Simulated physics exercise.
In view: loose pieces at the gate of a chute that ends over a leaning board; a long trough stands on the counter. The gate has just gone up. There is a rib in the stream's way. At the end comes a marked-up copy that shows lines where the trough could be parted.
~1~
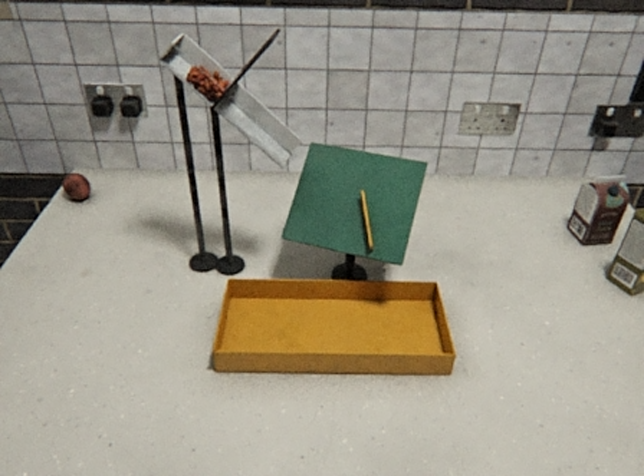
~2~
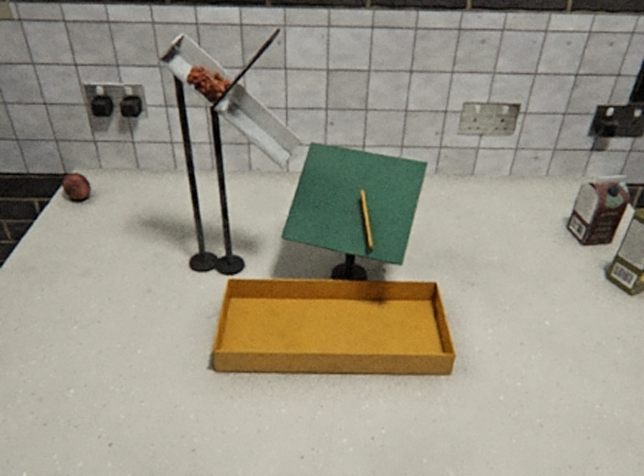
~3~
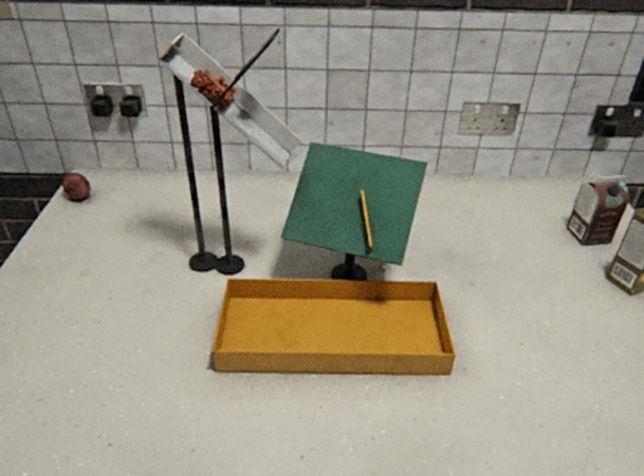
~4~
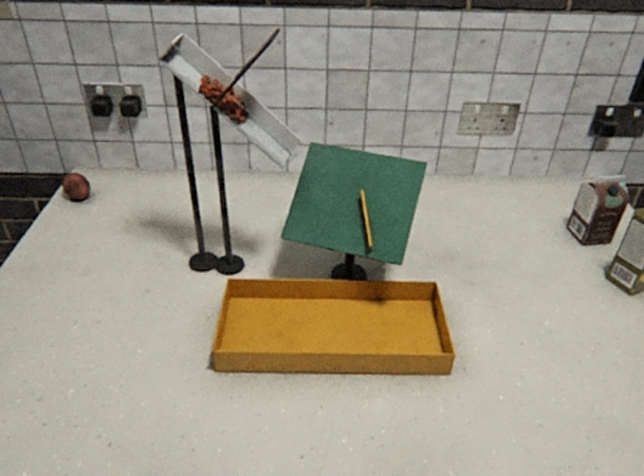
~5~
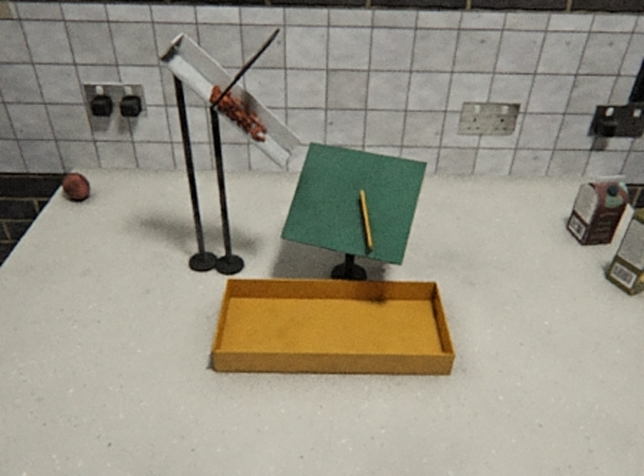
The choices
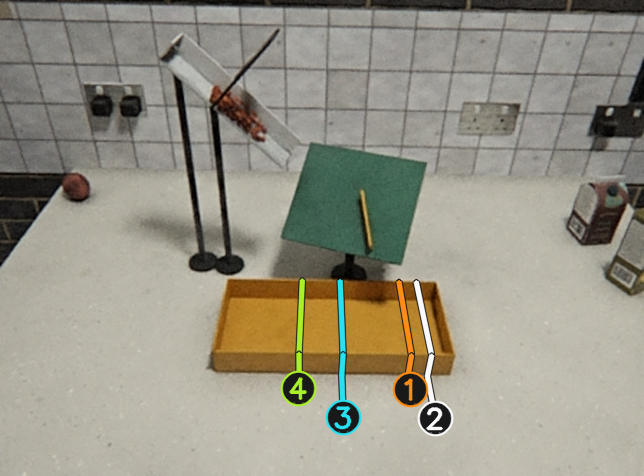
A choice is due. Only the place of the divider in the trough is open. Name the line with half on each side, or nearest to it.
It is 3.
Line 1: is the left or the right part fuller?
More lands on the left.
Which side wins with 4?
More lands on the right.
On the marked copy, line 1 crosses the front rim at (411, 354); line 2 crosses the front rim at (431, 354); line 3 crosses the front rim at (343, 353); line 4 crosses the front rim at (299, 352).
Choosing 1, of what is caught, all on the left of the divider, none on the right.
Choosing 2, of what is caught, all on the left of the divider, none on the right.
Choosing 3, of what is caught, about a third on the left of the divider, about two thirds on the right.
Choosing 4, of what is caught, a small part on the left of the divider, nearly all on the right.
